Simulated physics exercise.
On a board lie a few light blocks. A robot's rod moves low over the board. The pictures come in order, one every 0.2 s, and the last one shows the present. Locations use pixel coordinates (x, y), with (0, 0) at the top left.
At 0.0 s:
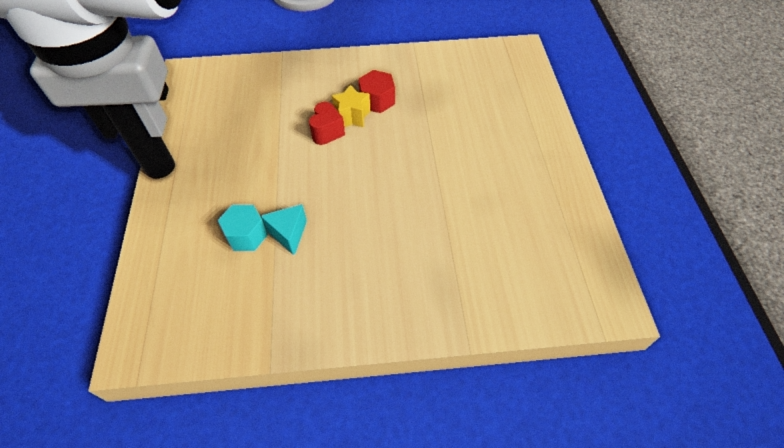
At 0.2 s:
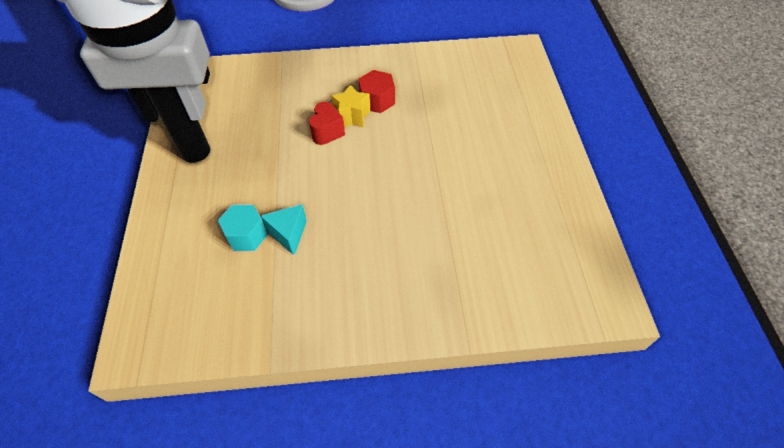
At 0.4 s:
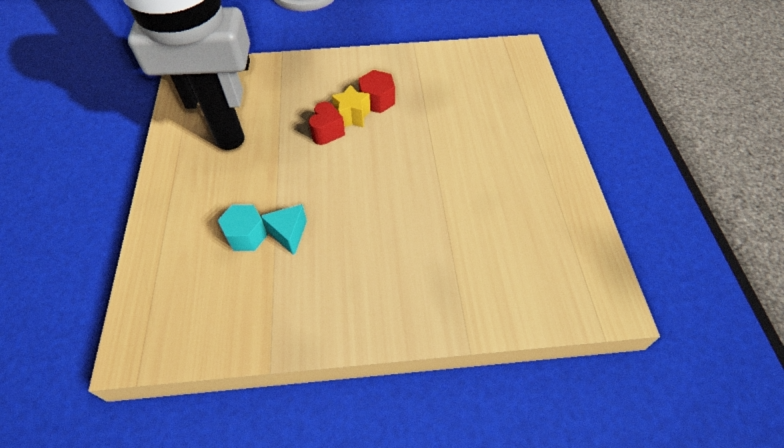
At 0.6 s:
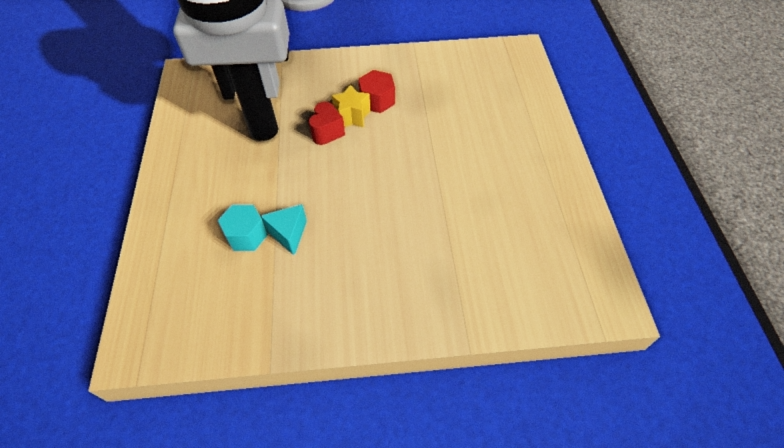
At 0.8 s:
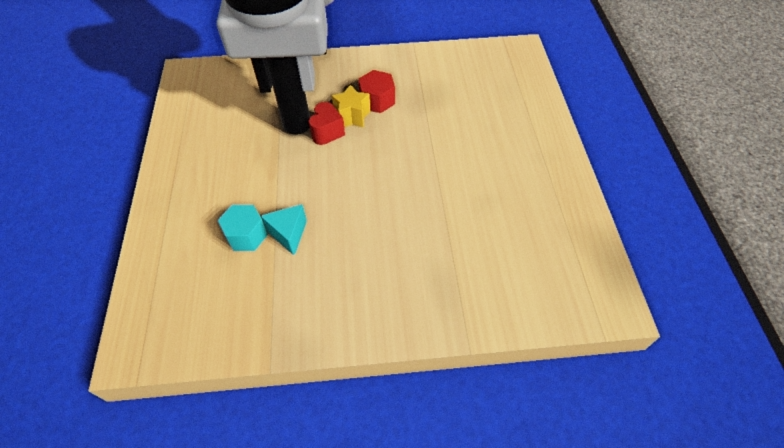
A robot arm sliding its black rod rightward over a wooden board toward red and yellow blocks, two turquoise blocks lying still.
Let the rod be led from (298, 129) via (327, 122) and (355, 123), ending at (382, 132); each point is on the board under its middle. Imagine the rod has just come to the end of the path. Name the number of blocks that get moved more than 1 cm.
Two blocks move more than 1 cm.
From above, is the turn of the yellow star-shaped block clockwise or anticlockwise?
Its rotation is counterclockwise.
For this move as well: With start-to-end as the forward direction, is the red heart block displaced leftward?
It seems not.
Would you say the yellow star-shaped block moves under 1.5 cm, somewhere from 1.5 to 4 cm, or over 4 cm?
Travels over 4 cm.
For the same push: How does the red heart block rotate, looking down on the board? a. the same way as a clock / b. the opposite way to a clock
I choose a.
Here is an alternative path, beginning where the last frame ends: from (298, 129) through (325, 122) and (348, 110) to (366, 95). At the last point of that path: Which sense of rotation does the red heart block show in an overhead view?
In a top view, it turns clockwise.
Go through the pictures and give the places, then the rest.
Rod's lower end (160, 168); red heart block (325, 115); yellow star-shaped block (351, 99); red hexagonal block (377, 82), in the first picture.
Rod (196, 152); blocks still, in the second picture.
Rod (231, 140); blocks still, in the third picture.
Rod (264, 131); blocks still, in the fourth picture.
Rod (297, 125); red heart block (325, 115); yellow star-shaped block (351, 99); red hexagonal block (377, 82), in the fifth picture.
On the path given first. One third of the way, rod (327, 117); red heart block (339, 119), turned 40° clockwise; yellow star-shaped block (361, 102), turned 20° anticlockwise; red hexagonal block (378, 81).
Two thirds of the way, rod (355, 119); red heart block (348, 124), turned 90° clockwise; yellow star-shaped block (387, 103), turned 35° anticlockwise; red hexagonal block (378, 80).
At the end, rod (382, 127); red heart block (350, 126), turned 105° clockwise; yellow star-shaped block (405, 103), turned 85° anticlockwise; red hexagonal block (378, 80).
